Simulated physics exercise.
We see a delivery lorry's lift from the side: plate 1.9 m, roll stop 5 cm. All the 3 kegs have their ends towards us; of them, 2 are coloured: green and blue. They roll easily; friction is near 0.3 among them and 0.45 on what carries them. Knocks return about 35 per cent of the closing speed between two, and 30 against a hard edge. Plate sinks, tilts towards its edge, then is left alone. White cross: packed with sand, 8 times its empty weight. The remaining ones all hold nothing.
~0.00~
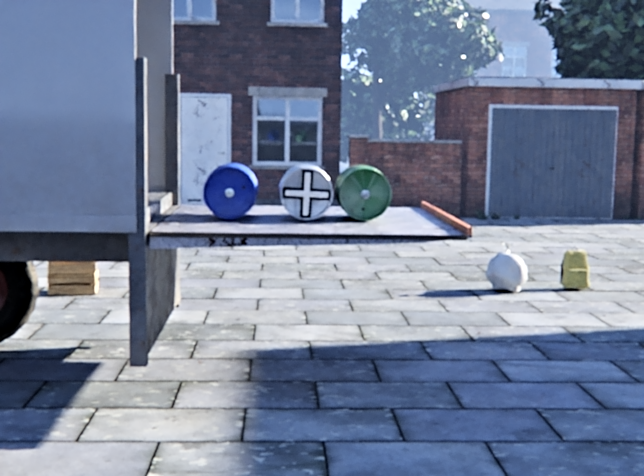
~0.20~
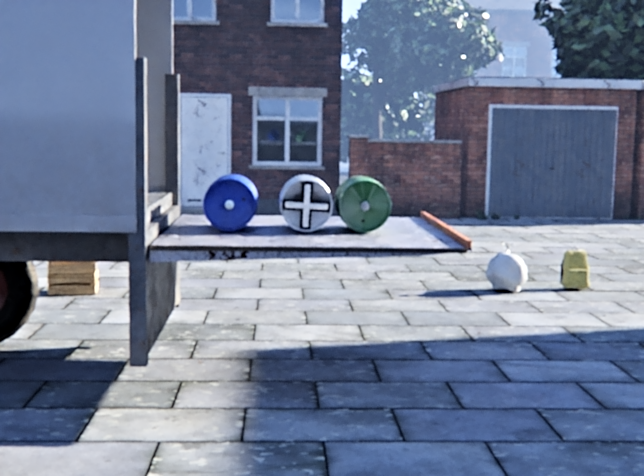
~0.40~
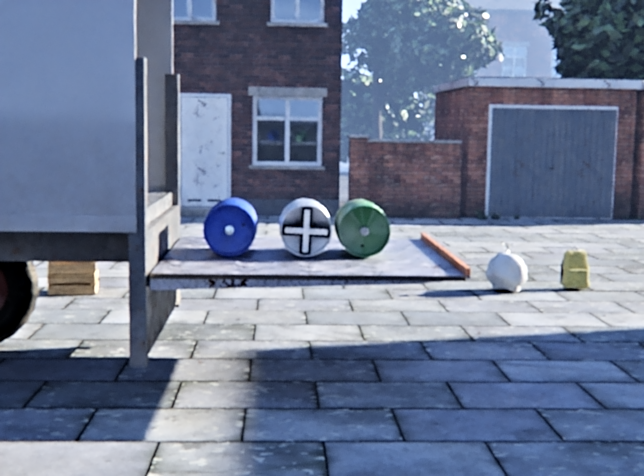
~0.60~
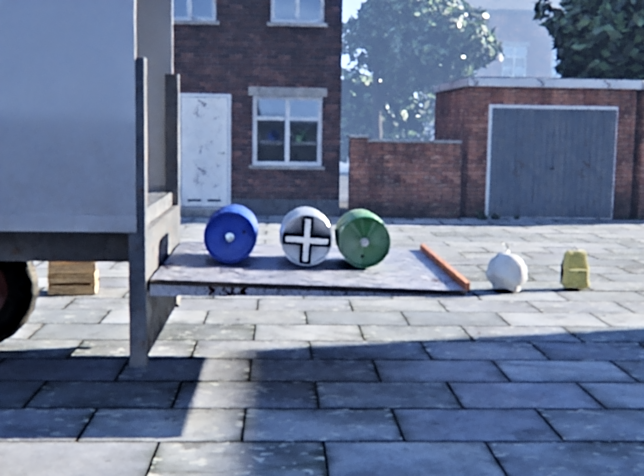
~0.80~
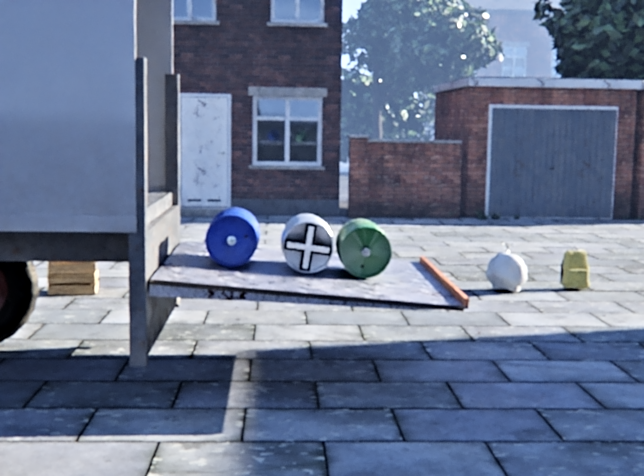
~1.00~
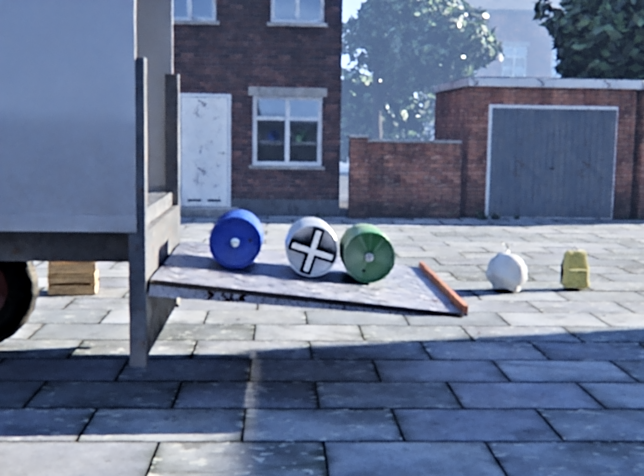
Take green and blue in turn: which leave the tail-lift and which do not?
Outcome - green keg falls off, blue is kept back.
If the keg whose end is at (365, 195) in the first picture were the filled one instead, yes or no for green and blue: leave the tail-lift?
In that case green no, blue no.
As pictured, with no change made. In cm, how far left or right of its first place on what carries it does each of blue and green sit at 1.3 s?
Blue 10 cm right, green 10 cm right.
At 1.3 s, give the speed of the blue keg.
0.3 m/s or so.
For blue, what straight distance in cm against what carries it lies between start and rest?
For blue, 100.
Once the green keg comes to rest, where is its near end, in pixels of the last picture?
In the last view it sits close to (610, 359).
By 1.3 s, green is on the plate, 45 cm from the stop, rolling right; blue is on the plate, 135 cm from the stop, rolling right; 0 of 3 are off.
By 1.6 s, green is on the plate, 35 cm from the stop, rolling right; blue is on the plate, 125 cm from the stop, rolling right; 0 of 3 are off.
By 2.0 s, green is on the plate, 10 cm from the stop, rolling right; blue is on the plate, 100 cm from the stop, rolling right; 0 of 3 are off.
By 2.4 s, green is over the stop and falling; blue is on the plate, 75 cm from the stop, rolling right; 1 of 3 is off.
Finally (5.5 s), green is off the lift, on the ground; blue is on the plate, 50 cm from the stop; 1 of 3 is off.
